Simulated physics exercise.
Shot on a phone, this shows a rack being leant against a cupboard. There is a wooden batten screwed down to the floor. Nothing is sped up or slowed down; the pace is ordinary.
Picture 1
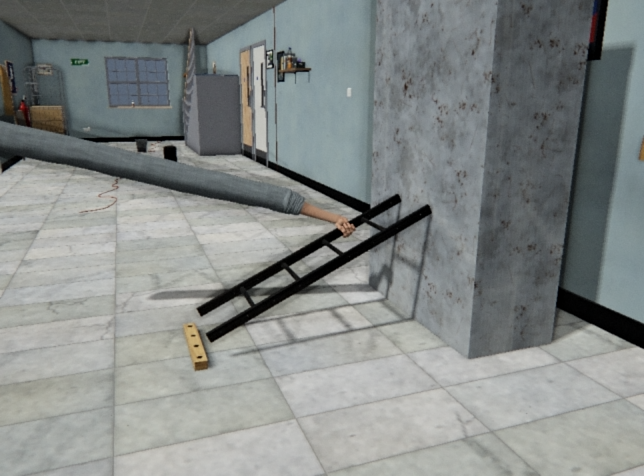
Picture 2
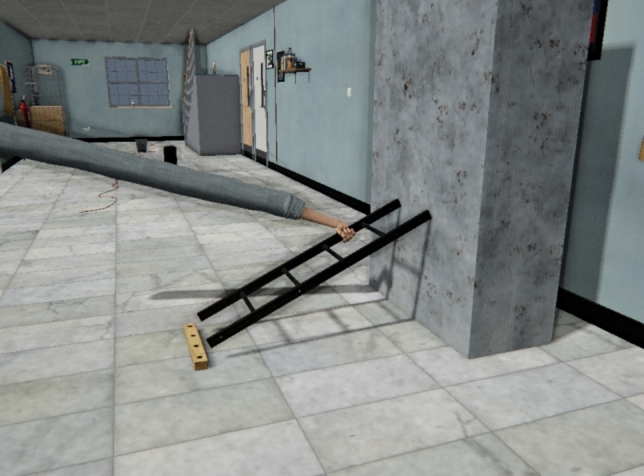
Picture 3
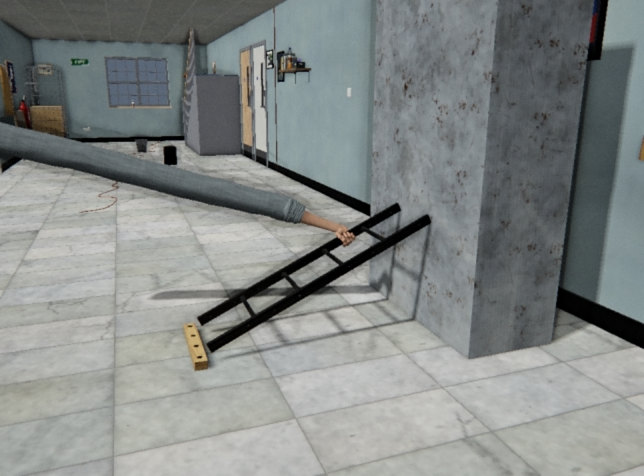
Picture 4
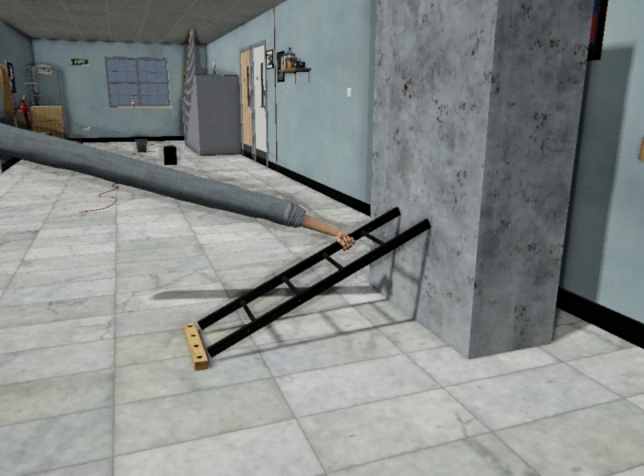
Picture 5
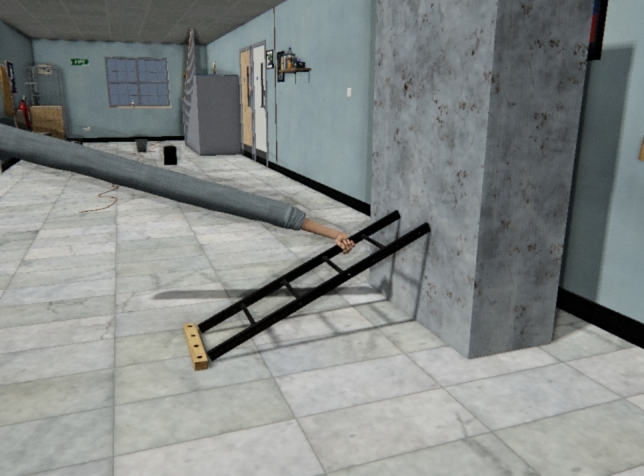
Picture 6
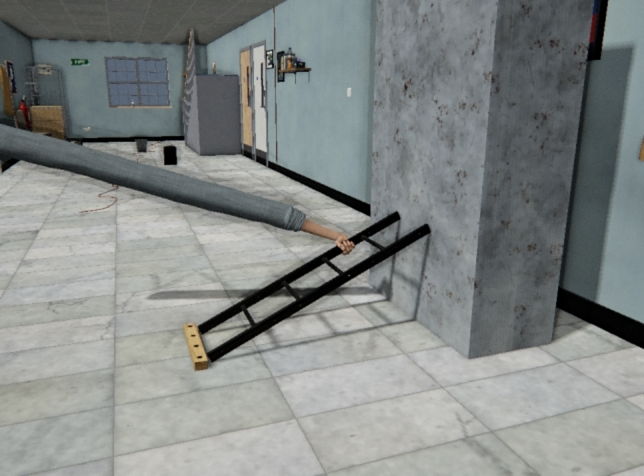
A hand lowers a black rack slightly against a grey block, its foot meeting a wooden batten.
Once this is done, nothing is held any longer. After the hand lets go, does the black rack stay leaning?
Yes, most likely it is going to keep standing.
Then, 0.10 s on from there, black rack moving near (313, 281).
In the end, the black rack remains leaning, near (313, 281).
